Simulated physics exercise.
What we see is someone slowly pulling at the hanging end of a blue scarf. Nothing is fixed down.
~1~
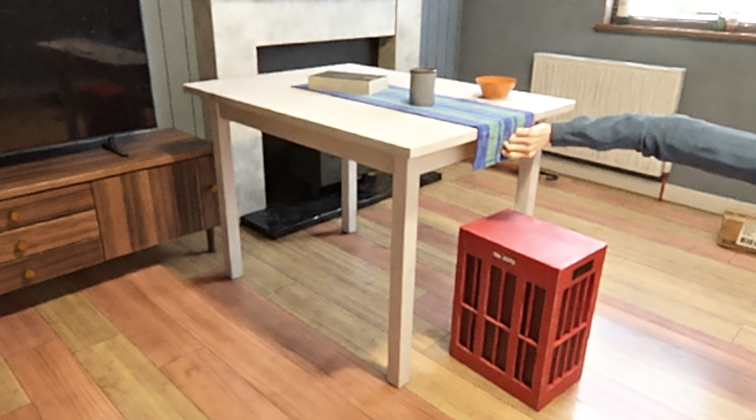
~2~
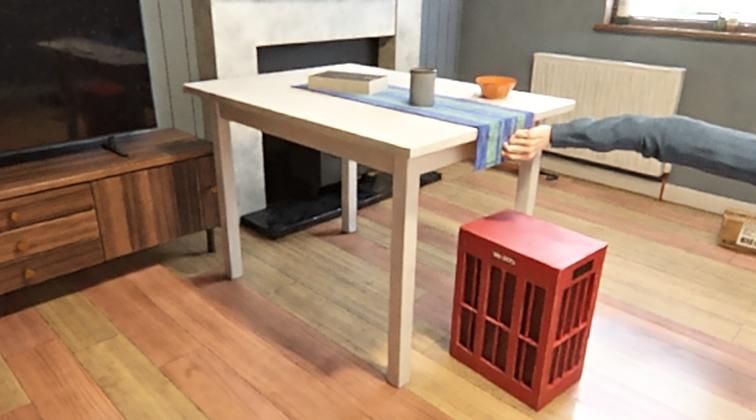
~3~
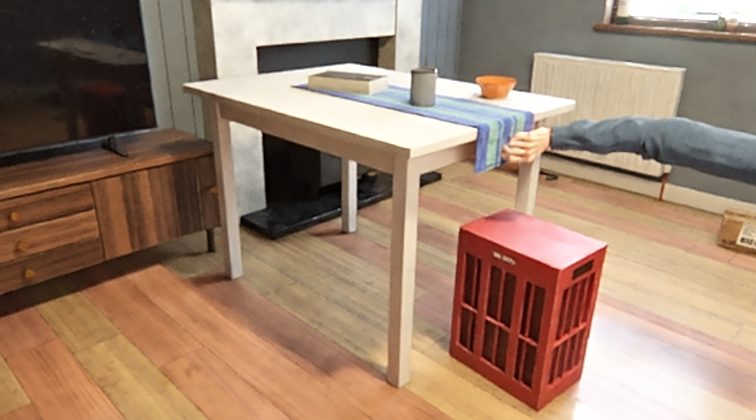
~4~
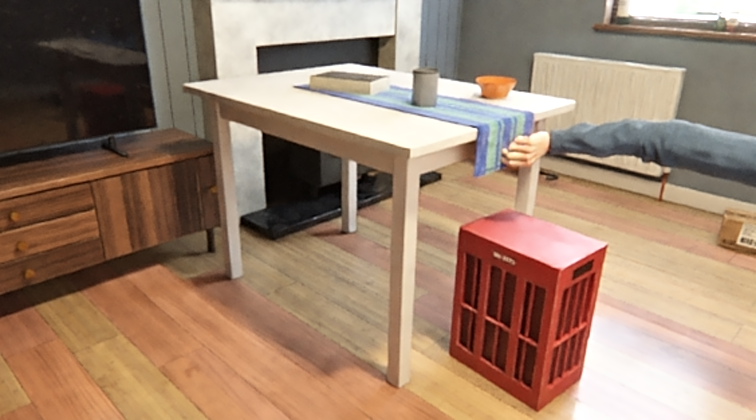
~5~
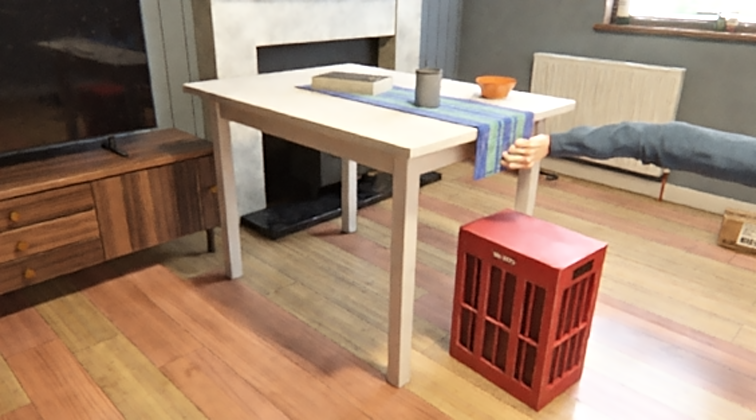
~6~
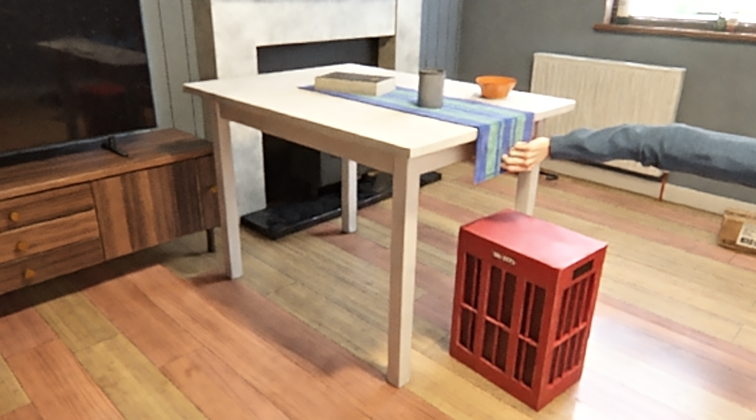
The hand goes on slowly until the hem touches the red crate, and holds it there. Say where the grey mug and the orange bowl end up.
The grey mug stays on the table. The orange bowl remains up there.
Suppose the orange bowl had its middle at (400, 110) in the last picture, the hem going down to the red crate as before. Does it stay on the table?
It stays on.
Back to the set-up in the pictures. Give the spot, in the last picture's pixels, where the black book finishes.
It ends at (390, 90).
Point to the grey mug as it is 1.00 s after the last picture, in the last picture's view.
Around (475, 97).
Then, 0.46 s on from there, hem going down; mug carried along near (456, 93); bowl in place.
Then, 1.00 s on from there, hem on the crate; mug carried along near (476, 97); bowl in place.
In the end, hem on the crate; mug carried along near (476, 97); bowl in place. The grey mug remains up there and the orange bowl keeps clear of the edge.
